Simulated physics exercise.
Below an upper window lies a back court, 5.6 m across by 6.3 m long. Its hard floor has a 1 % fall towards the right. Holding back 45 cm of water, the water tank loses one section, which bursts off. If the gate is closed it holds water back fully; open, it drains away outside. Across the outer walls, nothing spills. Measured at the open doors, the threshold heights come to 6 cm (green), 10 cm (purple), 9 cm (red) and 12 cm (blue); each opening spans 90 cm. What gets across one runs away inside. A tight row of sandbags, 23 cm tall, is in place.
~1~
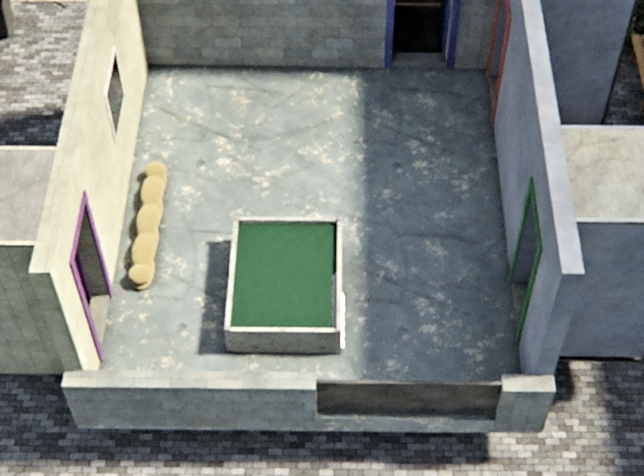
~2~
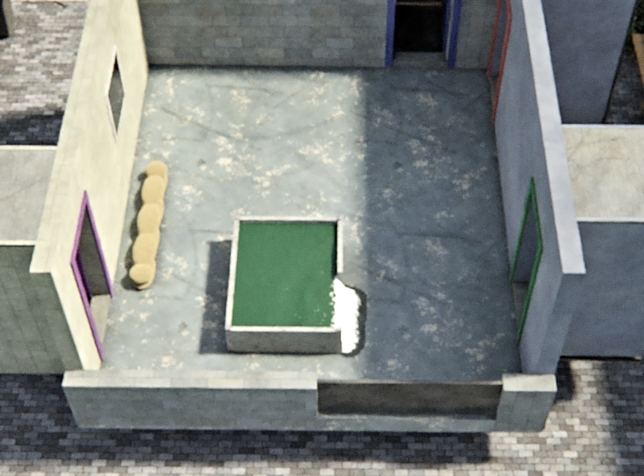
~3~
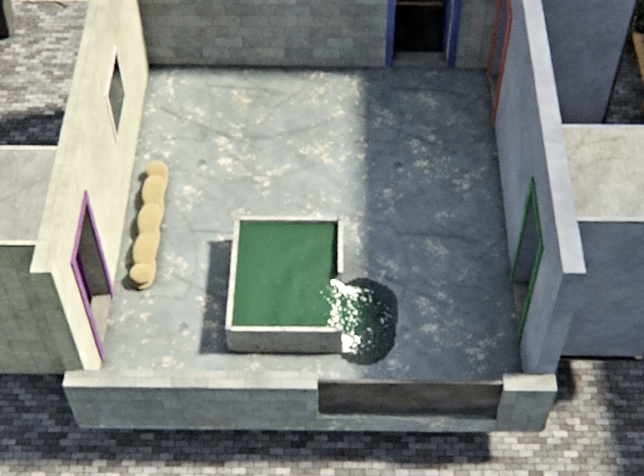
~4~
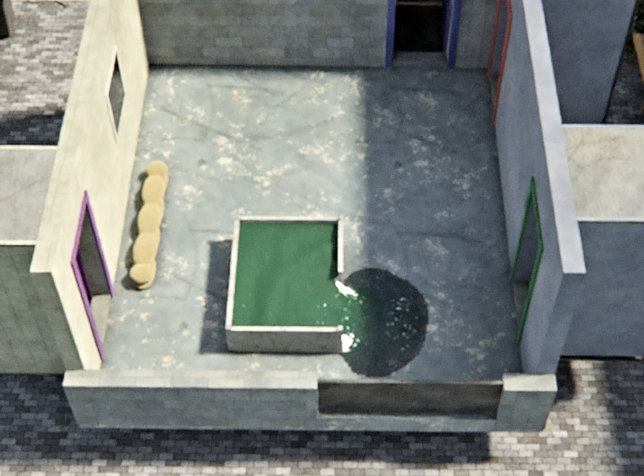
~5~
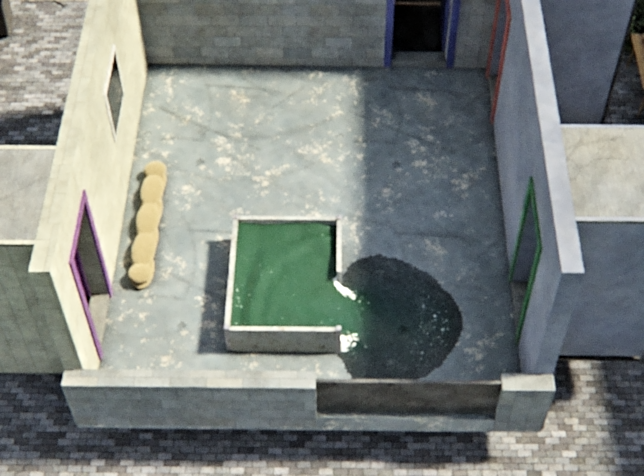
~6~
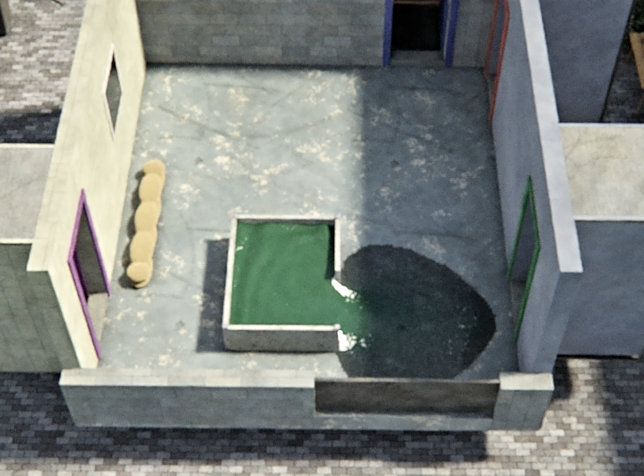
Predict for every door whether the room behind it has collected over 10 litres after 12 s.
Result: The green door lets in more than the limit, the purple door lets in less than the limit, the red door lets in less than the limit, the blue door lets in less than the limit.
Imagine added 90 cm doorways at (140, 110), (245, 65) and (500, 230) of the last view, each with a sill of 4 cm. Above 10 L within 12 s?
Result in order - not enough, not enough, more than that.
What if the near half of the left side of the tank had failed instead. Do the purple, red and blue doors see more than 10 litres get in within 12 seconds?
Outcomes - purple: Exceeded, red: Not exceeded, blue: Not exceeded.
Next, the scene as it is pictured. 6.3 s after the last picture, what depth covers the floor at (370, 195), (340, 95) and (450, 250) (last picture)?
2, 3 and 5 cm.
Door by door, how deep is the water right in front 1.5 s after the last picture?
Green 9 cm, purple 0 cm, red 0 cm, blue 0 cm.
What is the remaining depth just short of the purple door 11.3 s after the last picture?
1.5 cm.
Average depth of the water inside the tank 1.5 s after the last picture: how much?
The average depth is around 24 cm.
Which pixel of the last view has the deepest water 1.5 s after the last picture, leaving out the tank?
Look at roughly (523, 403).
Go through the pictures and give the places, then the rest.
The first frame shows the water tank at (286, 275) is whole and still, 45 cm deep.
In the second frame, the front is at (354, 292), 0.6 m from the gap at (338, 315); 0.2 m2 of floor is under water; 45 cm left at the back of the water tank.
In the third frame, water pours out at (338, 316) and has run 0.8 m, to (385, 292); typically 7 cm deep outside, 45 cm at the water tank's back.
In the fourth frame, the front is at (420, 307), 1.2 m from the gap at (338, 316); 1.4 m2 of floor is under water; 44 cm left at the back of the water tank.
In the fifth frame, the front is at (453, 314), 1.6 m from the gap at (336, 316); 2.1 m2 of floor is under water; 39 cm left at the back of the water tank.
In the sixth frame, water pours out at (335, 314) and has run 2.1 m, to (488, 325); typically 4 cm deep outside, 38 cm at the water tank's back.
Then, 0.7 s after the last picture water covers 20 % of the floor and is deepest (31 cm) near (523, 403); green door 3 cm at the sill, 18 L in, purple door not reached, red door not reached, blue door not reached.
Then, 1.5 s after the last picture water covers 20 % of the floor and is deepest (28 cm) near (523, 403); green door 9 cm at the sill, 75 L in, purple door not reached, red door not reached, blue door not reached.
Then, 2.8 s after the last picture water covers 25 % of the floor and is deepest (16 cm) near (520, 378); green door 13 cm at the sill, 142 L in, purple door not reached, red door 1 cm at the sill, 0 L in, blue door not reached.
Then, 6.3 s after the last picture water covers 50 % of the floor and is deepest (10 cm) near (515, 332); green door 10 cm at the sill, 206 L in, purple door not reached, red door 7 cm at the sill, 0 L in, blue door 7 cm at the sill, 0 L in.
Then, 11.3 s after the last picture water covers 75 % of the floor and is deepest (6 cm) near (471, 146); green door 5 cm at the sill, 220 L in, purple door 1 cm at the sill, 0 L in, red door 6 cm at the sill, 1 L in, blue door 5 cm at the sill, 0 L in.
